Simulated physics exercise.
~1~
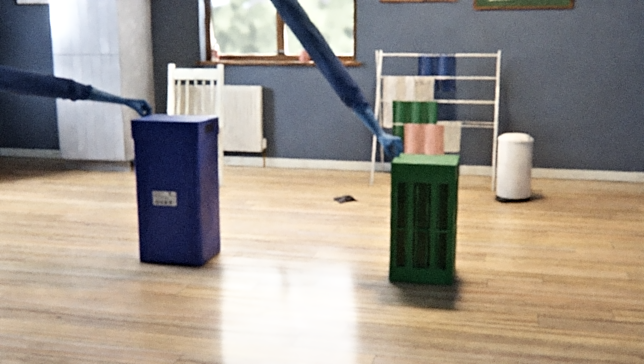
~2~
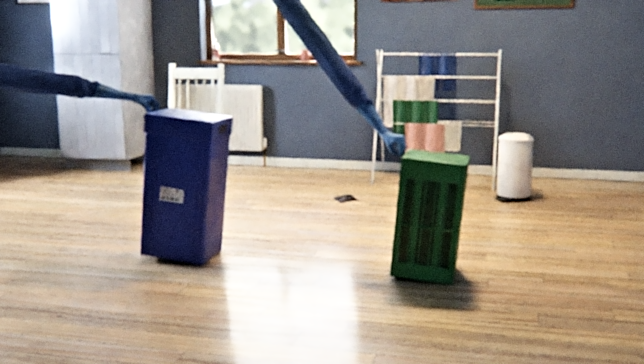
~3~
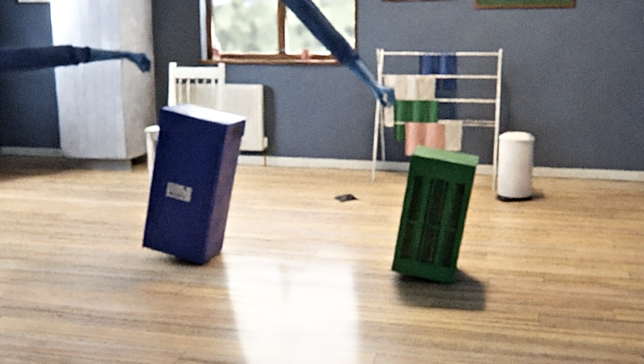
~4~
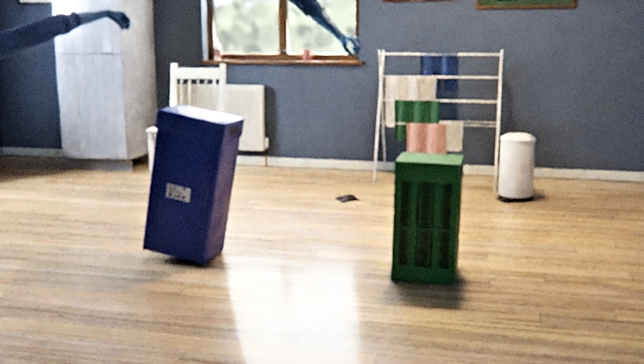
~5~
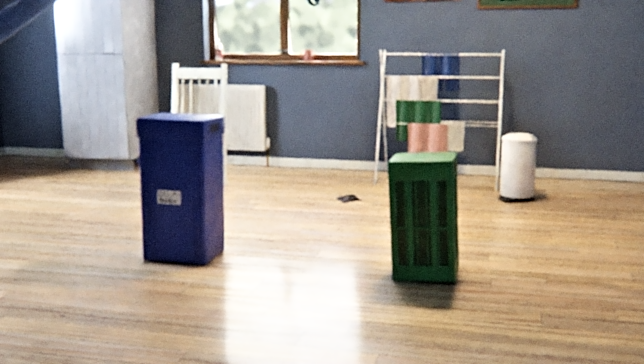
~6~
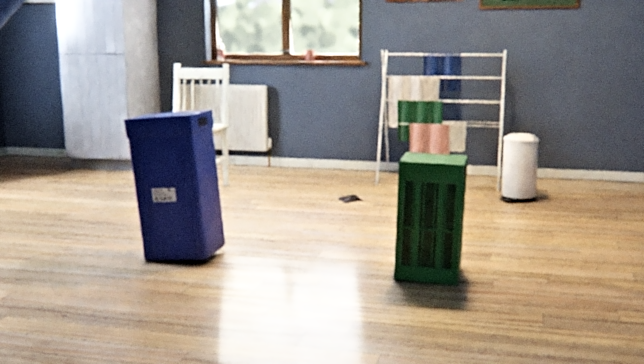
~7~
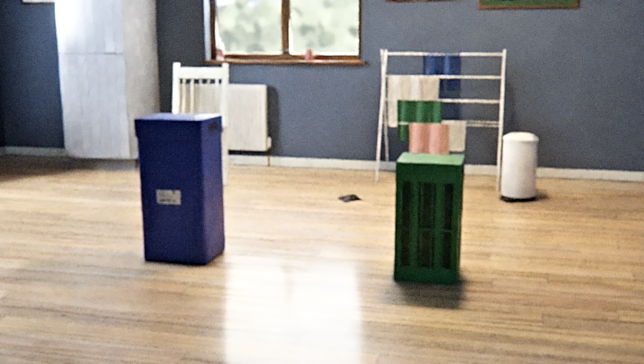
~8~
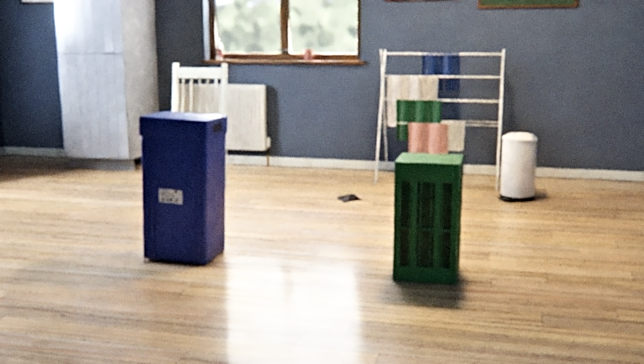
Two gloved hands tip a blue bin and a green crate, which rock back upright.
